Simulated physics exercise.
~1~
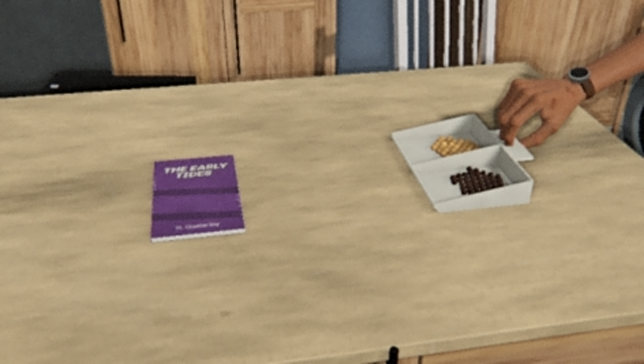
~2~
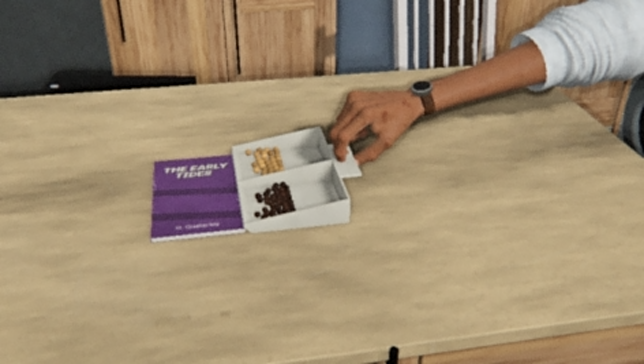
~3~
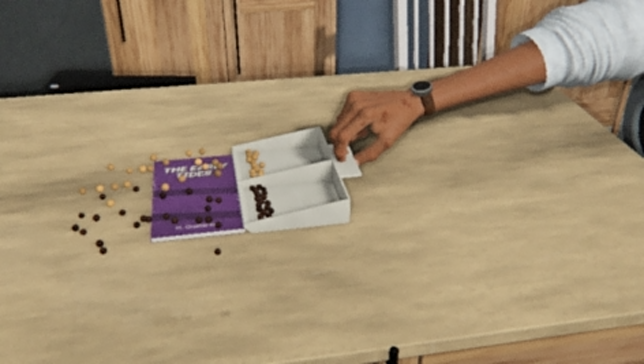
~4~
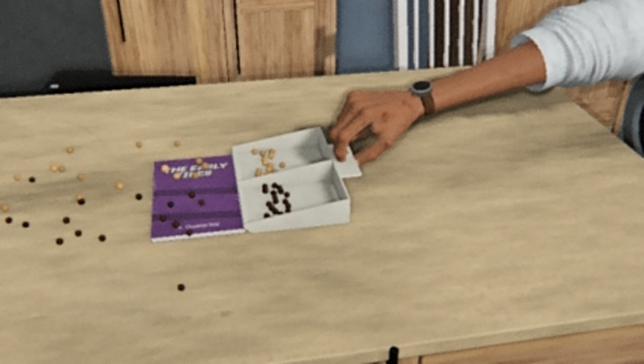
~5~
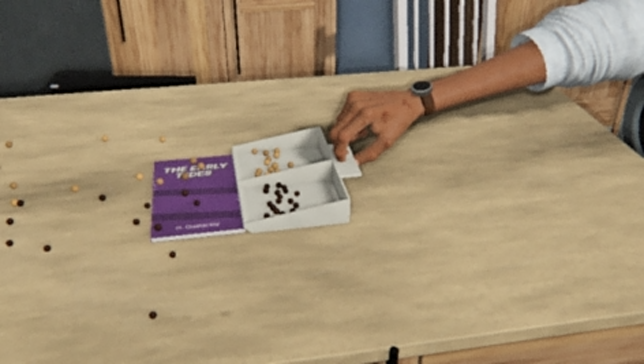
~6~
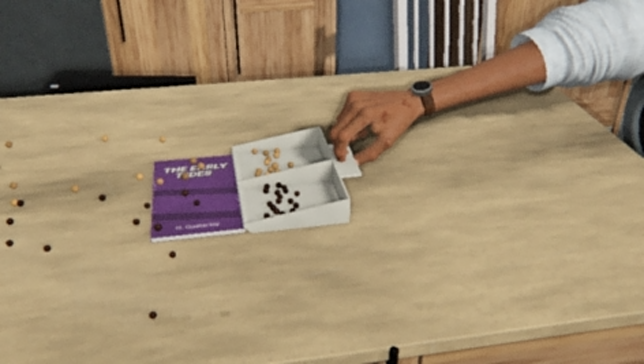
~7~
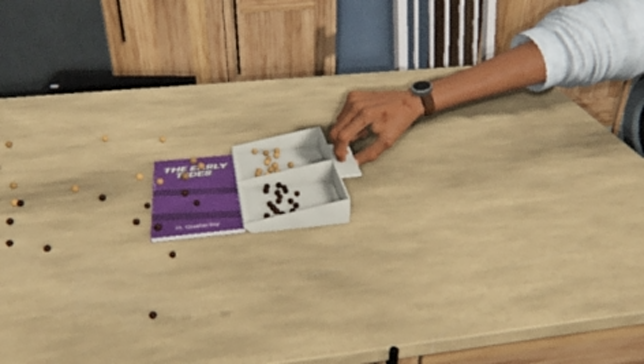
A hand slides a tray left into a thin purple book, partly spilling both portions.
